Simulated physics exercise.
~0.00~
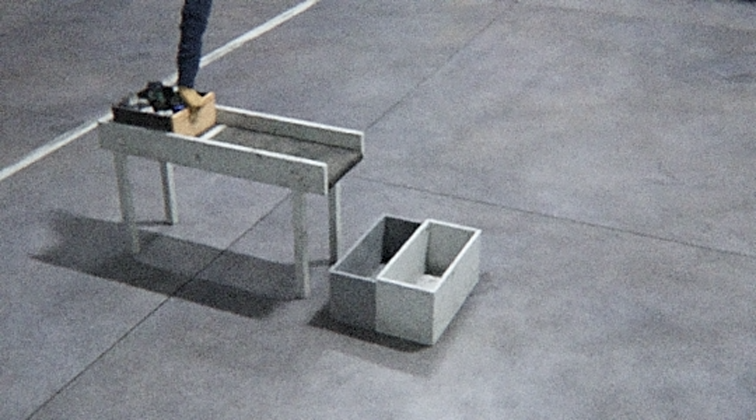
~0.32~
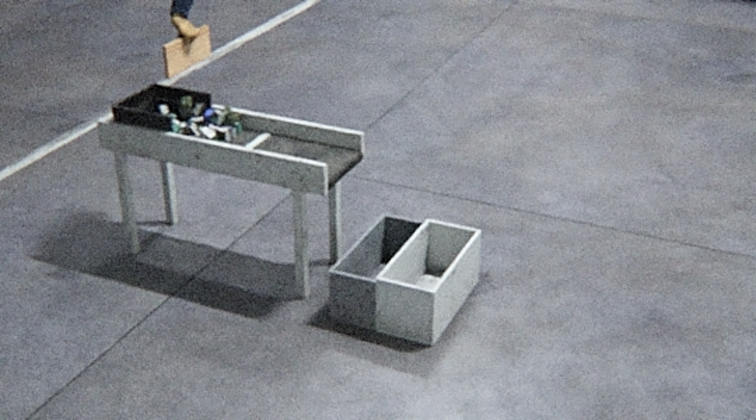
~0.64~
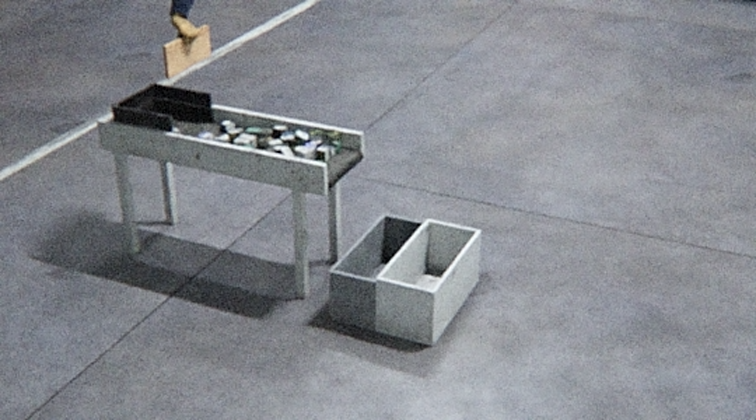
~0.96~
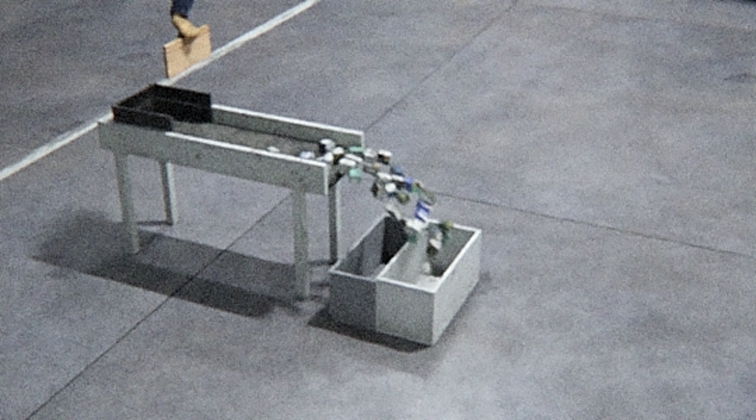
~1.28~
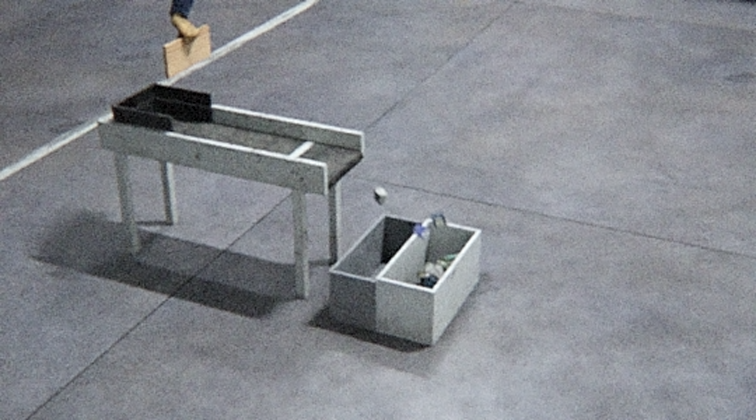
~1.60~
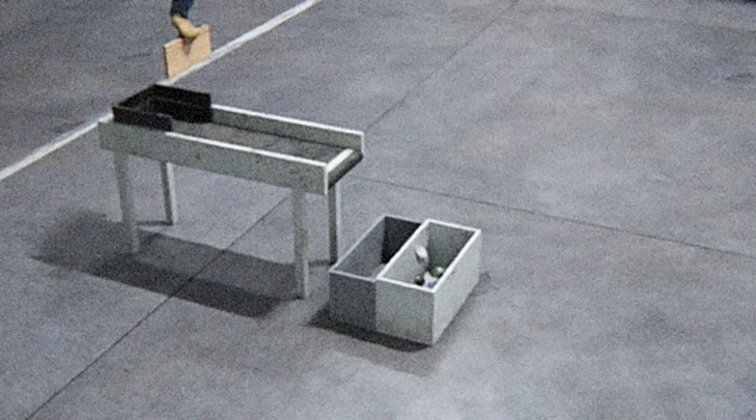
Small cartons ride right along a belt and fly off its end into the white tub.
